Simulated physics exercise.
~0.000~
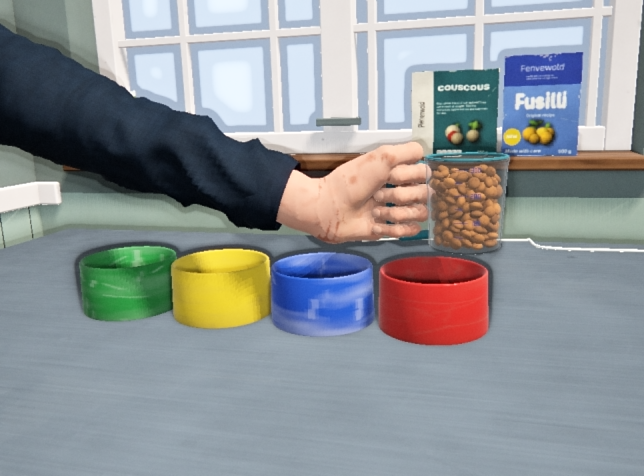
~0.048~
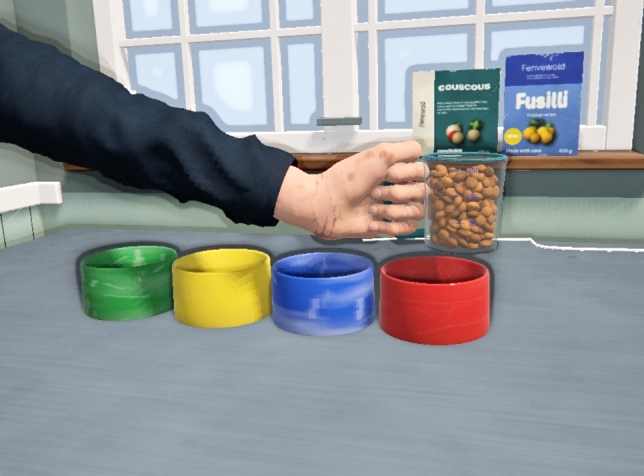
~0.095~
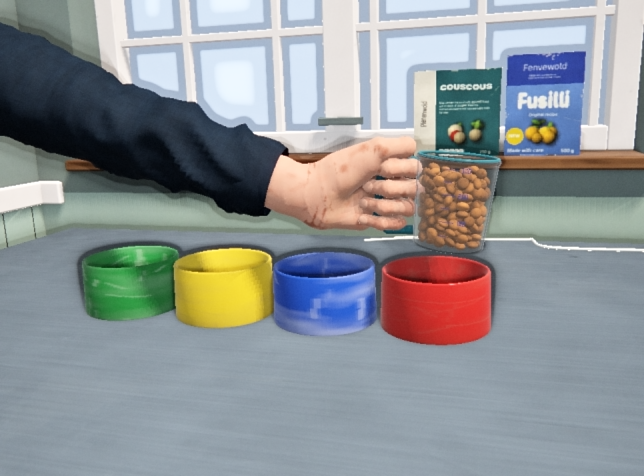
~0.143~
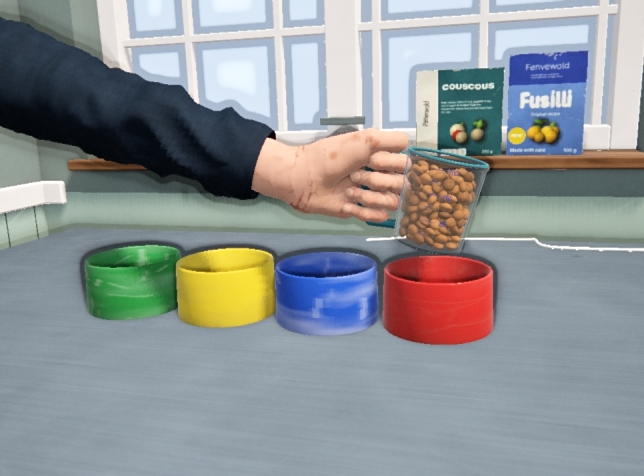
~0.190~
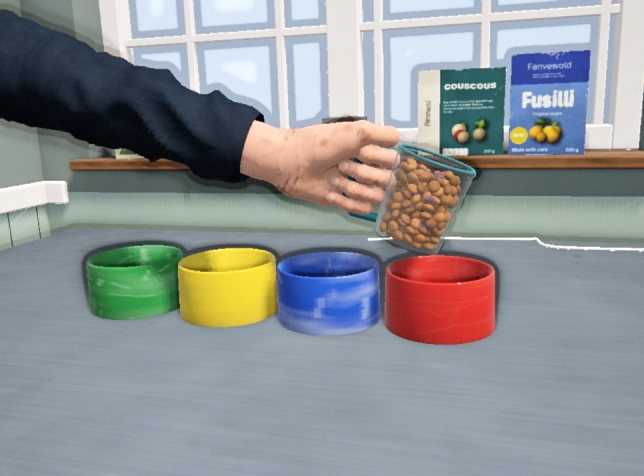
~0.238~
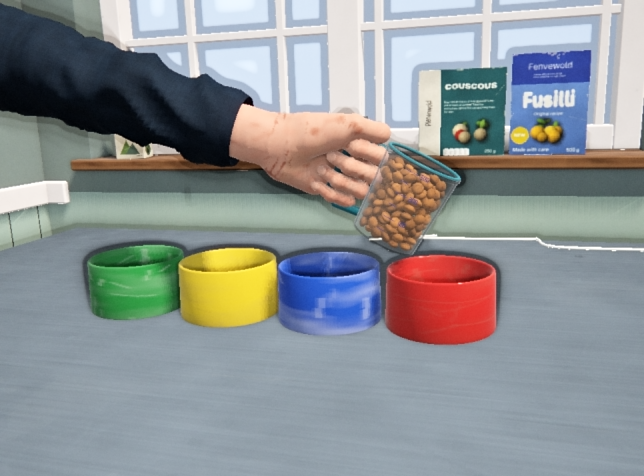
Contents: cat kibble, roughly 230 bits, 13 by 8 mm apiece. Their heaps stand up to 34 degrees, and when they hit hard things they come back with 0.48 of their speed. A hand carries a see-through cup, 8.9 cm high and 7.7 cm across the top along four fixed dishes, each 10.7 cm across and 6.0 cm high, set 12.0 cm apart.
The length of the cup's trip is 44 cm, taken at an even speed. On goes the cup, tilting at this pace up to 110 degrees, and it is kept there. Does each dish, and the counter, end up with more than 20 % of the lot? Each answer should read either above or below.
Red - below, blue - below, green - above, yellow - above, counter - below.
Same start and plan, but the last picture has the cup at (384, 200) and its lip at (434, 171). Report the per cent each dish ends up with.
The red dish keeps 0, the blue dish 0, the green dish 100 and the yellow dish 0.
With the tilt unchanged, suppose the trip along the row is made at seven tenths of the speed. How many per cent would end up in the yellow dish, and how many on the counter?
Then: Yellow 30; counter 10.
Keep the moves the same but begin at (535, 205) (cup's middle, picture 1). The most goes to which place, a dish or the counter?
Most goes to: Yellow.
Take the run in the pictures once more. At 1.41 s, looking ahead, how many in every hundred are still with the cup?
About 30 percent.
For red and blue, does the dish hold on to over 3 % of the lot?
Note - red negative, blue affirmative.
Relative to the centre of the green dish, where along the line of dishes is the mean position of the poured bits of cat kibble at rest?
The average sits about 7 cm from the centre, on its right.
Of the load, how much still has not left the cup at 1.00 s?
Some 50 per cent.
After 0.70 s, tilt 100 degrees; cup holds 90 %, blue 10 %.
After 1.00 s, tilt 110 degrees; cup holds 50 %, blue 10 %, yellow 35 %.
Then, at 1.41 s, tilt 110 degrees; cup holds 30 %, blue 10 %, green 20 %, yellow 35 %.
By 3.4 s all is still; red 0 %, blue 10 %, green 45 %, yellow 35 %, counter 10 %.
